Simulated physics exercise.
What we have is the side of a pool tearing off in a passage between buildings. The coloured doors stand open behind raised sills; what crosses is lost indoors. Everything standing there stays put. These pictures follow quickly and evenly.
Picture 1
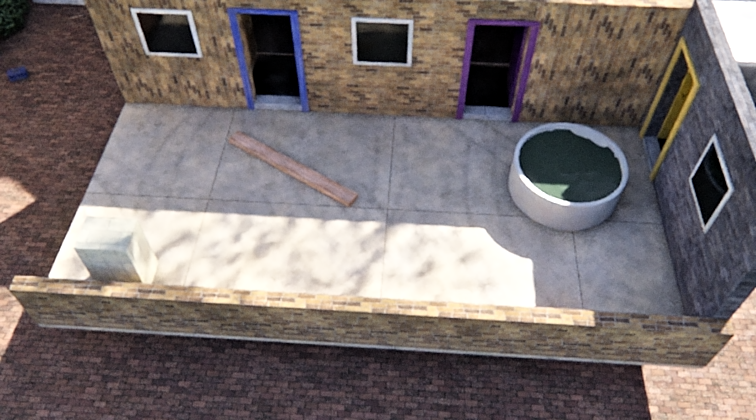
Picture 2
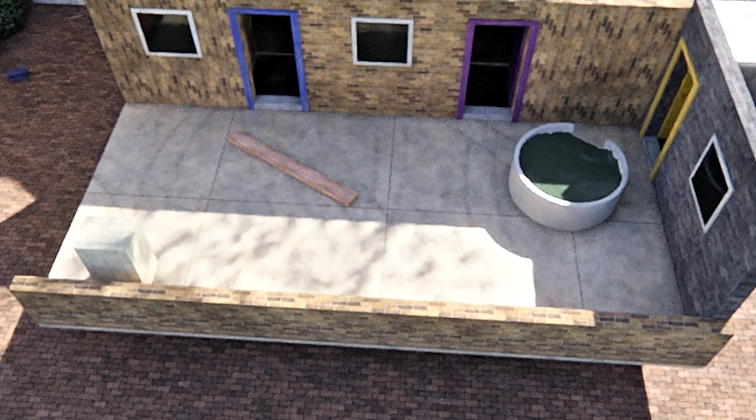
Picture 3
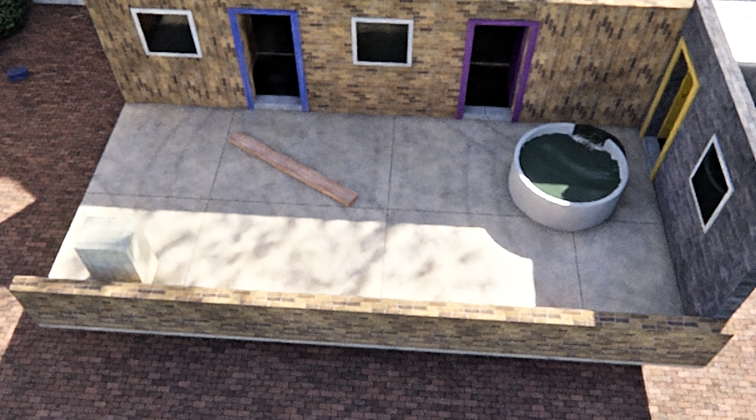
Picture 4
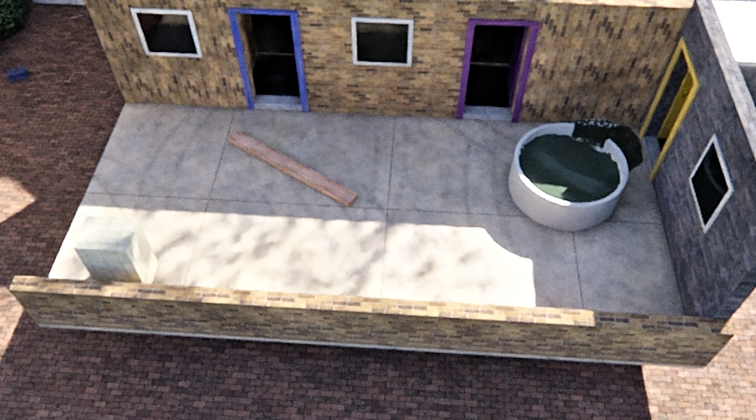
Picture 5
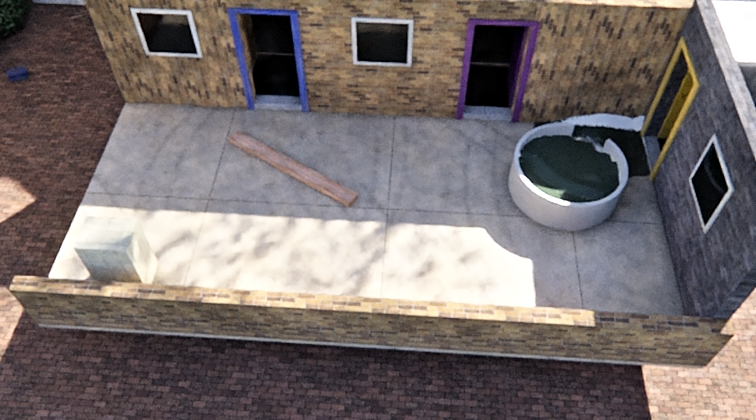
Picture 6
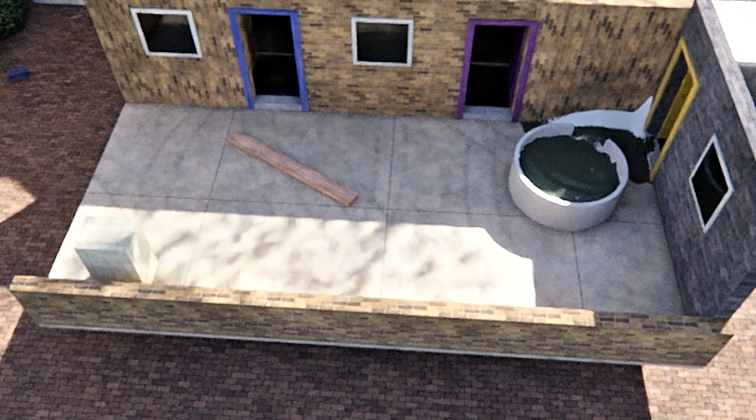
A round white pool of dark green water stood in a walled brick courtyard, then its far side tore open and the water poured out toward the yellow-framed doorway on the right.
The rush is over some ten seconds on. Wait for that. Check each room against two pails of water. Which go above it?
The yellow door goes above; the purple door stays at or below; the blue door stays at or below.
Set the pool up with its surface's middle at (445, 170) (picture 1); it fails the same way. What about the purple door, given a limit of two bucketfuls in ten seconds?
I'd say the purple door crosses the line.
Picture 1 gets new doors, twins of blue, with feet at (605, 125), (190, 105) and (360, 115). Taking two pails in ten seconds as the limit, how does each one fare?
In that order: Goes over, holds, keeps below it.
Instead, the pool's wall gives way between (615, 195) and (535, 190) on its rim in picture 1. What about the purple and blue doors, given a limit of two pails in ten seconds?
Well, the purple door comes up short, while the blue door comes up short.
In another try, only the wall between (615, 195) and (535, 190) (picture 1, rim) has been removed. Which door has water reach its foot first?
It would be the yellow door.
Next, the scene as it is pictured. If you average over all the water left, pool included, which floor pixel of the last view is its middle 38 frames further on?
I'd put my finger on (532, 193).
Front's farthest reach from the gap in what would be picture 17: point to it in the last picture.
The front's farthest point is close to (405, 116).
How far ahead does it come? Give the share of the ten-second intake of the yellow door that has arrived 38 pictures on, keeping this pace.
It comes to around 90 percent of the ten-second total.
A moment on, water covers 5 % of the floor; the yellow door over two buckets in, the purple door wet at the sill, nothing in, the blue door not reached.
Next, water covers 15 % of the floor; the yellow door far over two buckets in, the purple door wet at the sill, nothing in, the blue door not reached.
Then, water covers 30 % of the floor; the yellow door far over two buckets in, the purple door wet at the sill, nothing in, the blue door not reached.
Later, water covers 40 % of the floor; the yellow door far over two buckets in, the purple door wet at the sill, nothing in, the blue door wet at the sill, nothing in.
In the end, water covers 65 % of the floor; the yellow door far over two buckets in, the purple door wet at the sill, nothing in, the blue door wet at the sill, nothing in.
